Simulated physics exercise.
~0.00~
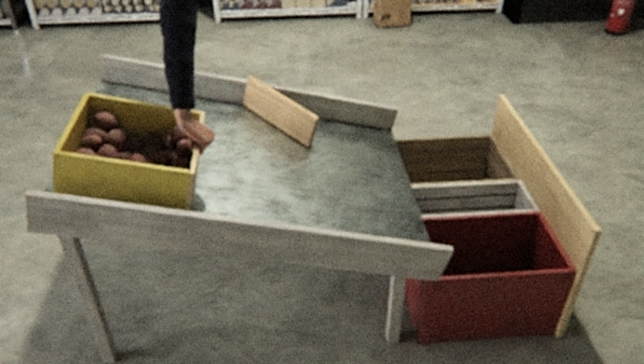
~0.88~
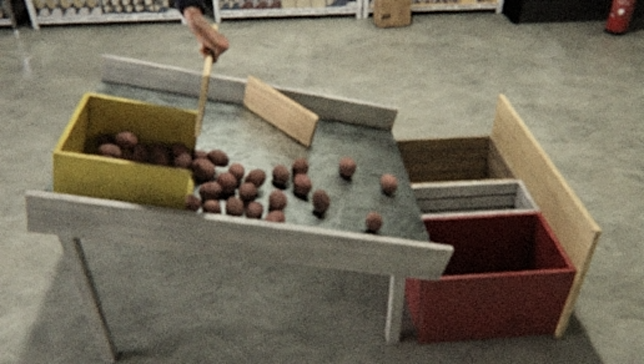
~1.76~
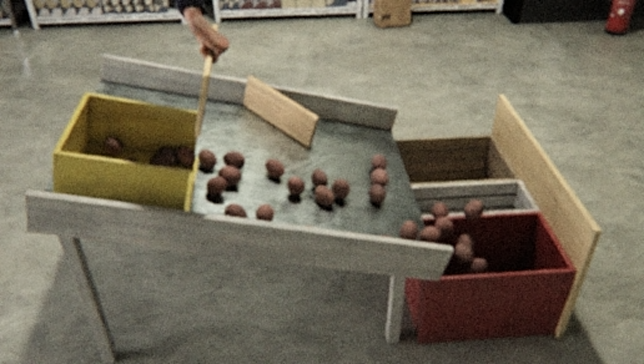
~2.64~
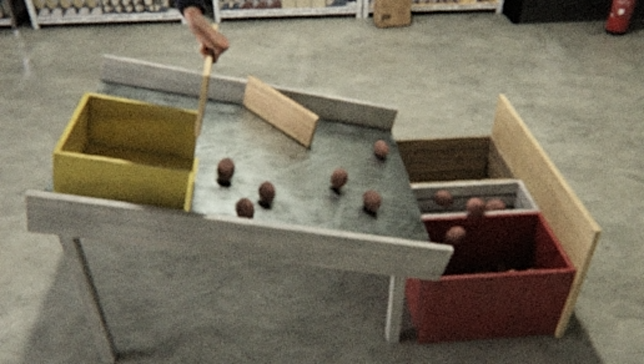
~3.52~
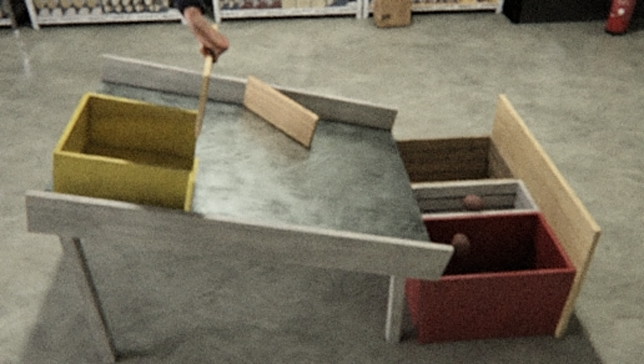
On a concrete floor, a hand lifts the gate of a yellow pen atop a sloping table, and reddish-brown potatoes roll down to the right past an angled board, dropping into the containers below, many into the near red tub, until the slope is clear.
